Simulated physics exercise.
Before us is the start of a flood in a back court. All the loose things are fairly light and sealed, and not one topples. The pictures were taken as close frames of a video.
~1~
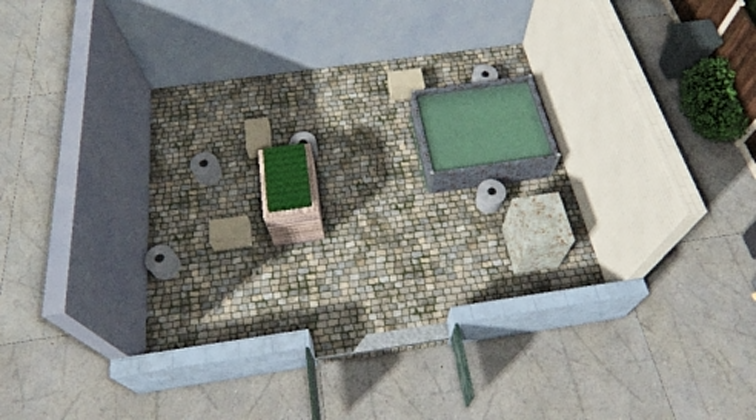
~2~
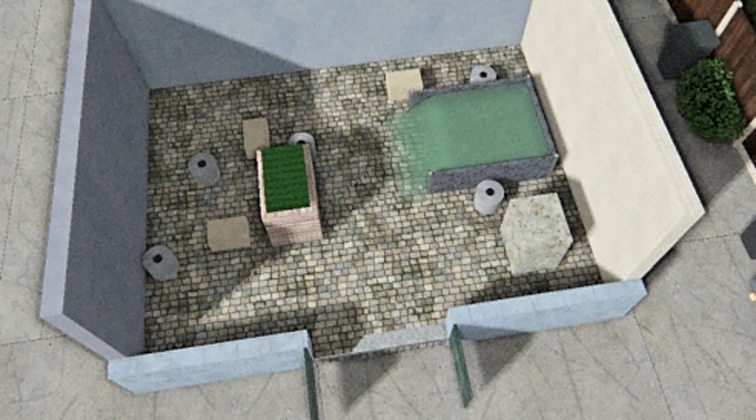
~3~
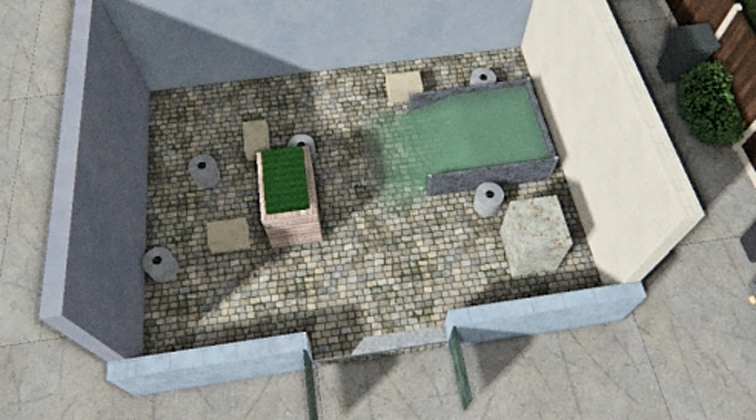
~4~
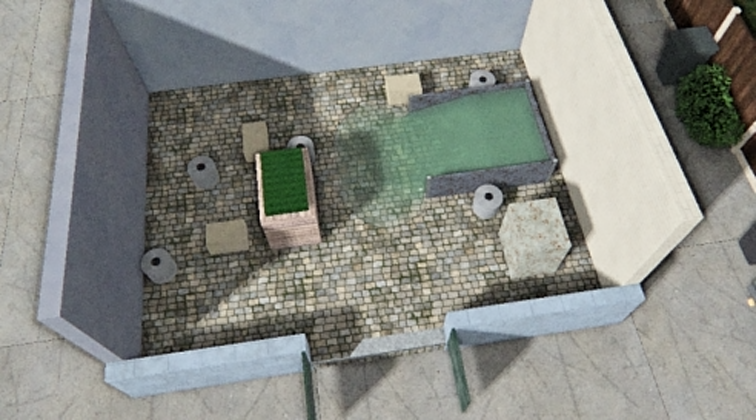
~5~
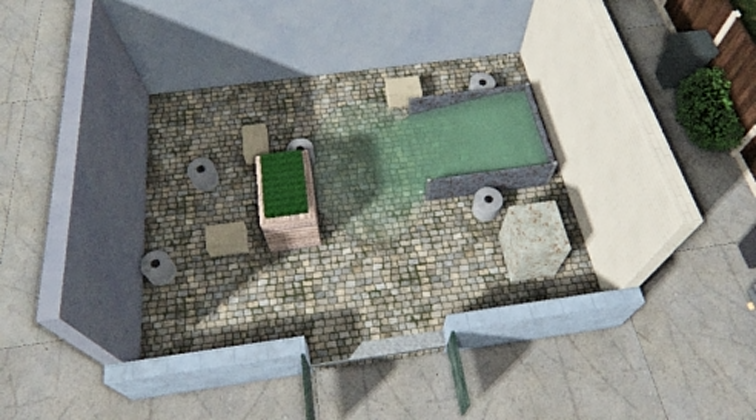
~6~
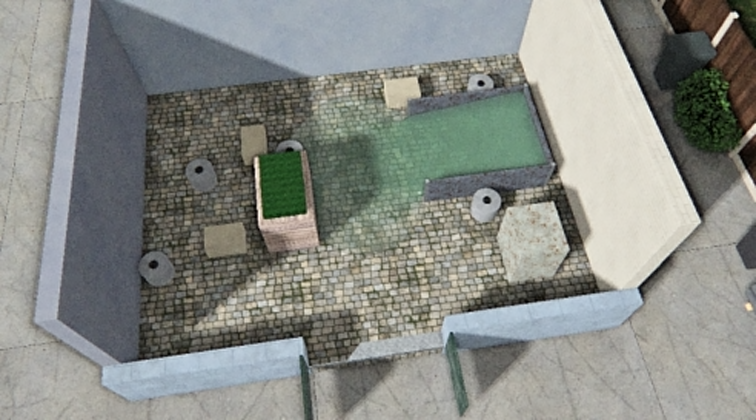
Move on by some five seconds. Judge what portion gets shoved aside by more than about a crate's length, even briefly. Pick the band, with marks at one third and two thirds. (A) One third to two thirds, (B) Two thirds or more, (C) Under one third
The answer is A.
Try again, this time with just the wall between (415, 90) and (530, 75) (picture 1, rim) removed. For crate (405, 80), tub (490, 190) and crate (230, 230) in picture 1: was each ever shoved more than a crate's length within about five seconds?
Same order as named: Sent that far; not sent that far; not sent that far.
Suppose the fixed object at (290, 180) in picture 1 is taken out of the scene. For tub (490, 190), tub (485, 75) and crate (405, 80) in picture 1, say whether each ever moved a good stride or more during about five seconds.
In turn: No, short of that, less than that.
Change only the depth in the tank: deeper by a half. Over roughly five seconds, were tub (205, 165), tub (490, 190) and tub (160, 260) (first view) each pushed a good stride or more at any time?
Result by item: Covered it; didn't cover it; covered it.
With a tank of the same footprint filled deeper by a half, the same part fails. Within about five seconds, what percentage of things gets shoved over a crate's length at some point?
Close to 60 in a hundred, give or take.
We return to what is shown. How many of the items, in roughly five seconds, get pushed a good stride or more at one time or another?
It totals 4.
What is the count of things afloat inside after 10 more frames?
My count is 2.
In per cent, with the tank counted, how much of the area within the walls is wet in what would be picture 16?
Near 55 %.
A moment on, 1 of 8 are well off their spots; 1 afloat.
Next, 3 of 8 are well off their spots; 2 afloat.
Later, 3 of 8 are well off their spots; 3 afloat.
In the end, 4 of 8 are well off their spots, and 4 have been at some point; 4 afloat.
